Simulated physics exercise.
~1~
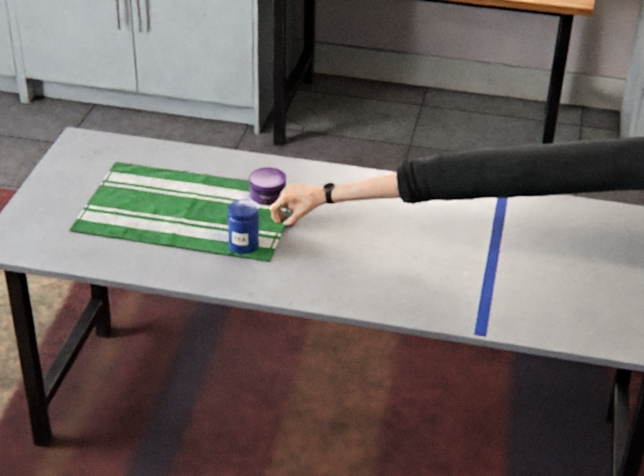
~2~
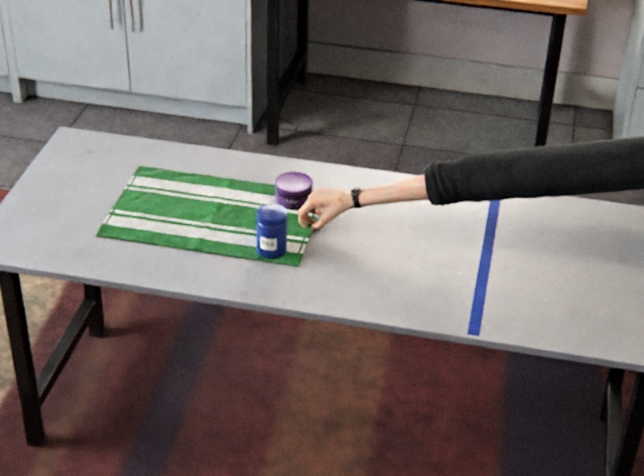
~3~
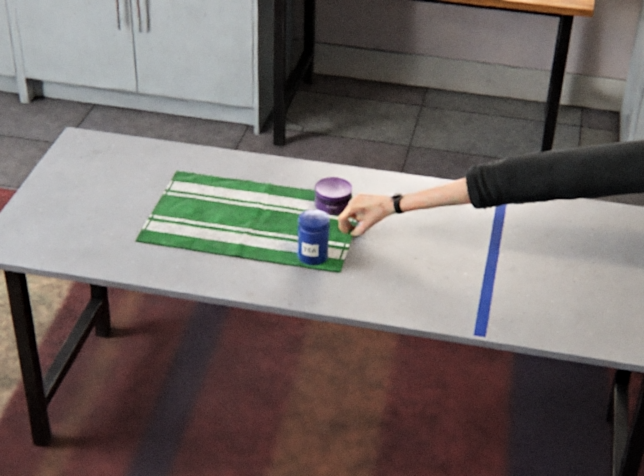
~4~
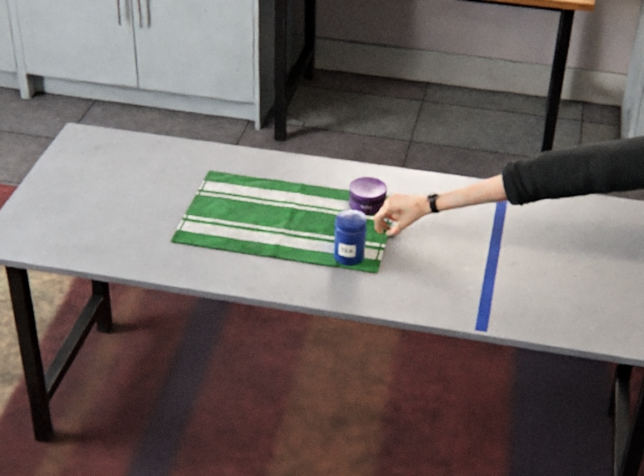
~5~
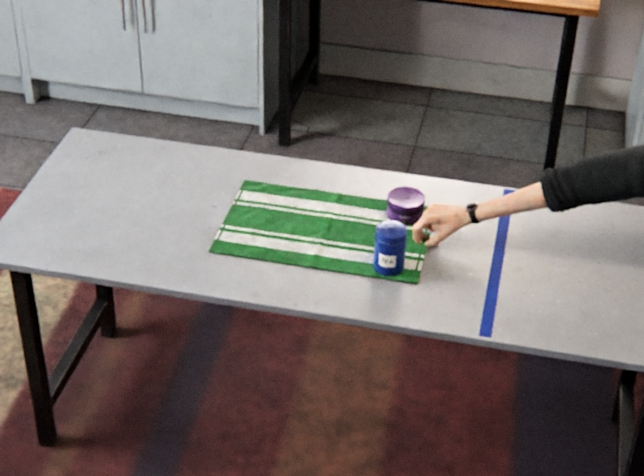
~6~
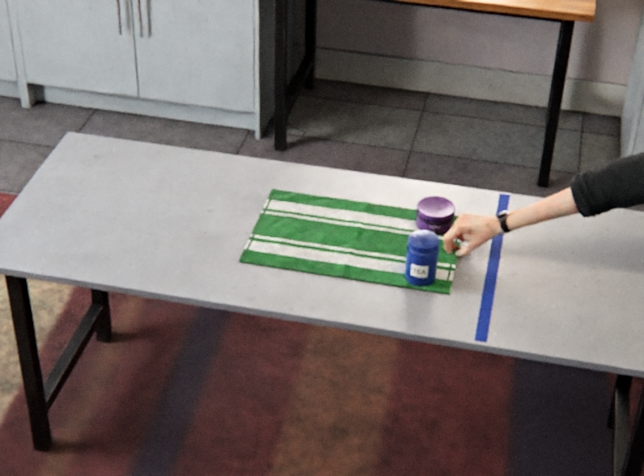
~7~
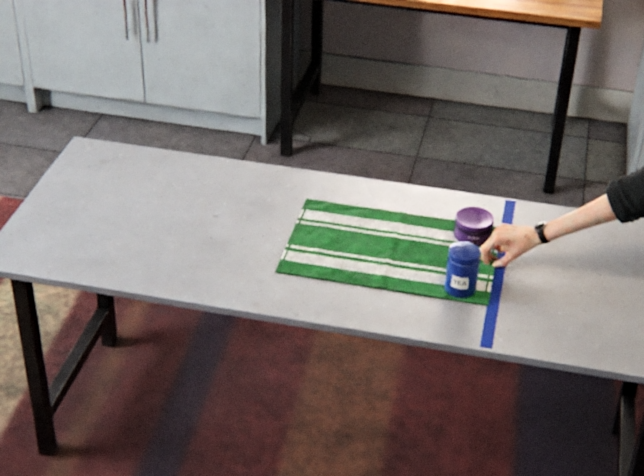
On a long pale table, a hand pulled a green striped place mat steadily to the right, carrying a purple tub and a blue jar, until its edge reached a strip of blue tape, with both containers still standing on the cloth.
